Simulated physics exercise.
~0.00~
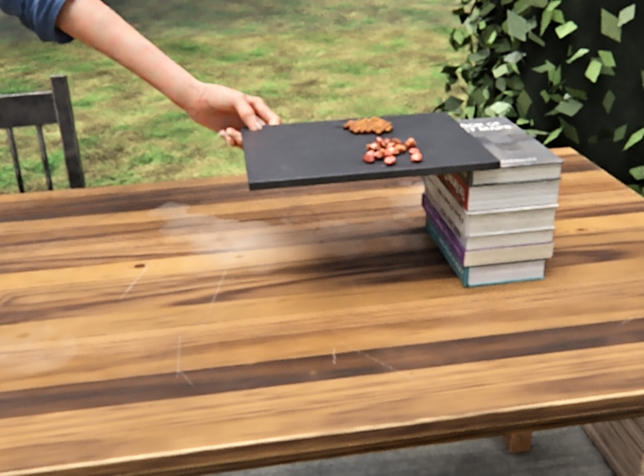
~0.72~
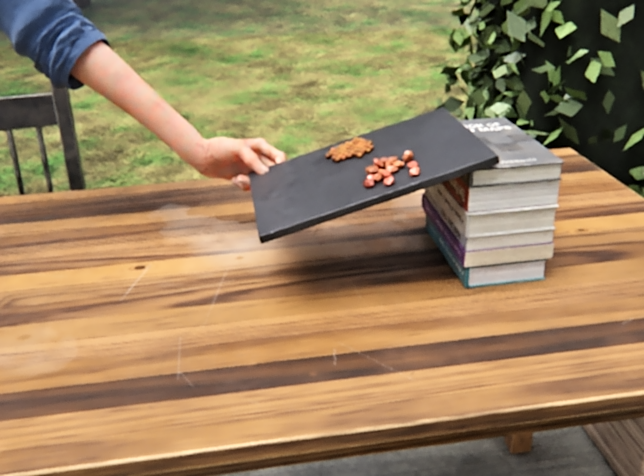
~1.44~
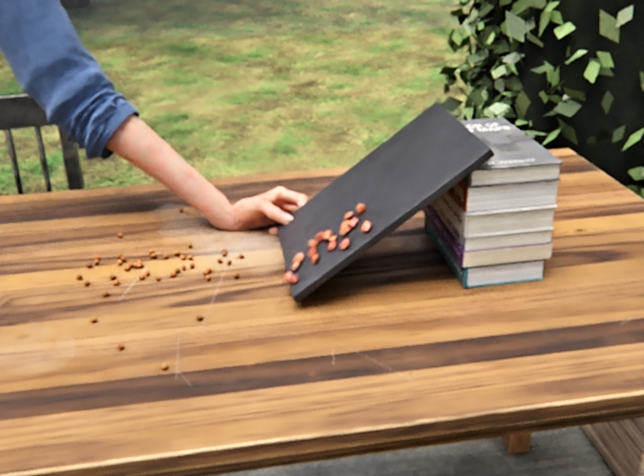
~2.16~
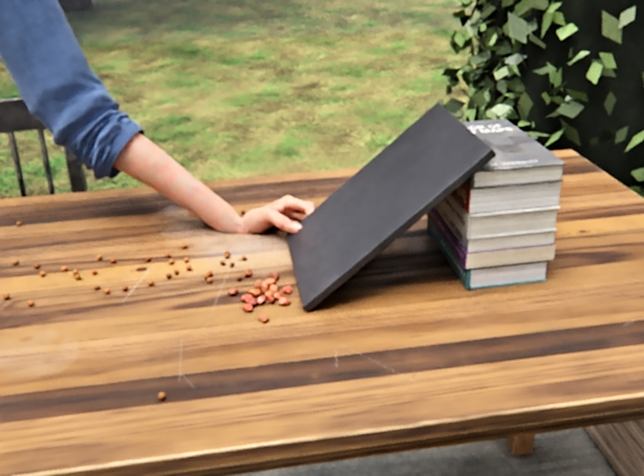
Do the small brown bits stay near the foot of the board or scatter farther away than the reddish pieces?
The small brown bits scatter farther away, spreading well to the left across the table, while the reddish pieces mostly gather at the foot of the board.
